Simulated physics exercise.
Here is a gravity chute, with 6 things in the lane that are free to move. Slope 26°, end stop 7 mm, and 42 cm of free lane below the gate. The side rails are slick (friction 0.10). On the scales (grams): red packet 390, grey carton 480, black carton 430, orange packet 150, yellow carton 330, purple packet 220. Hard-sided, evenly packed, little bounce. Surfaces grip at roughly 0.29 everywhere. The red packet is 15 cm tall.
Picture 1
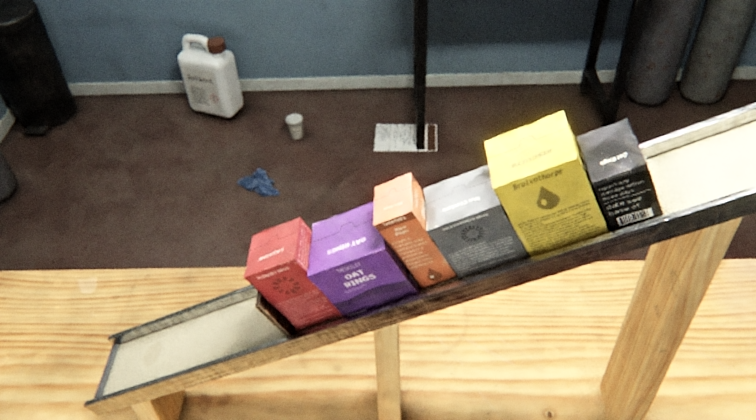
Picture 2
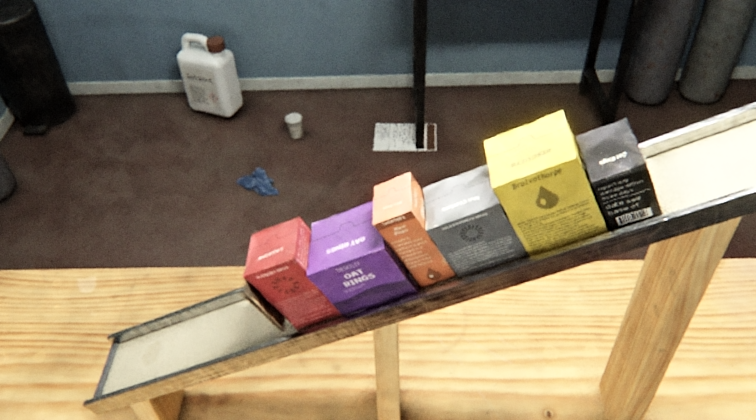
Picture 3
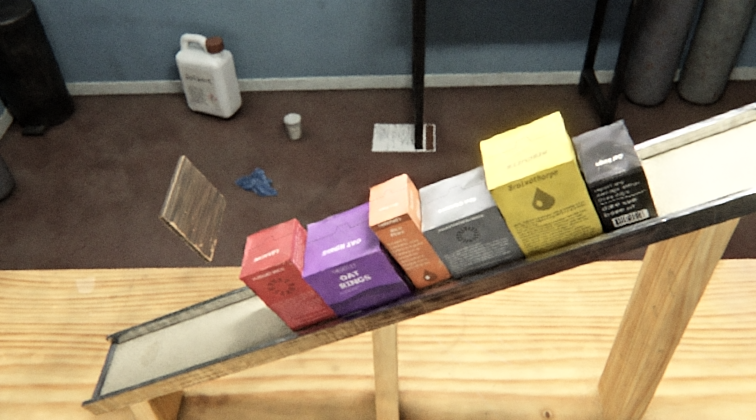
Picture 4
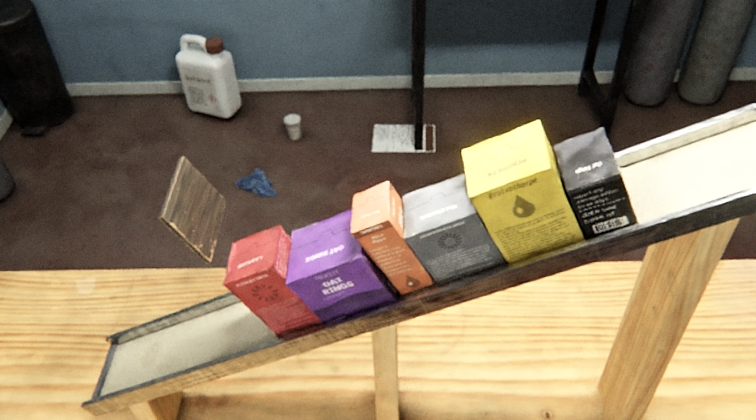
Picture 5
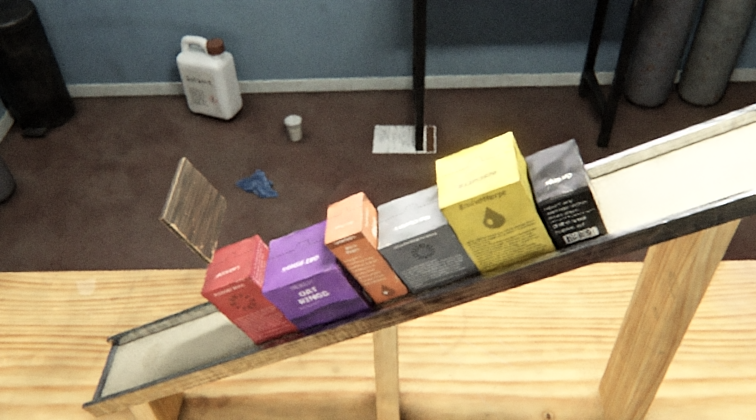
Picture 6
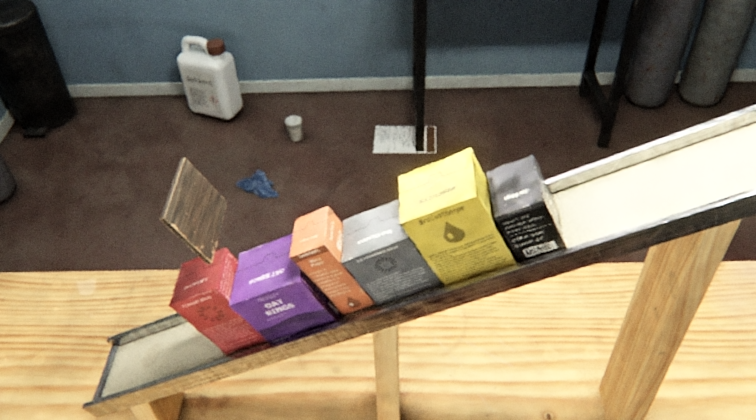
At the start, six boxes, red, purple, orange, grey, yellow and black, sit in a row on a sloping chute, the red one lowest at a closed gate. Then the brown gate panel swings up and clear of the lane, and the whole row slides a short way down to the left, staying upright and together.
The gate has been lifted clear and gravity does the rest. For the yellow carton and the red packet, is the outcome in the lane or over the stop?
The yellow carton stops in the lane, the red packet clears the end.
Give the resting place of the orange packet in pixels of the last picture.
Near (142, 327).
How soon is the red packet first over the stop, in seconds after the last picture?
Near 0.4 s.
Then, 0.20 s later than the last frame, leader 10 cm from the stop; yellow carton near (352, 257); red packet near (142, 332).
Then, 0.40 s later than the last frame, red packet rocked 43° off its seat near (69, 354); yellow carton near (282, 281).
When it is over, over the stop, red packet; the other 5 in the lane. In the last view, yellow carton near (240, 298).
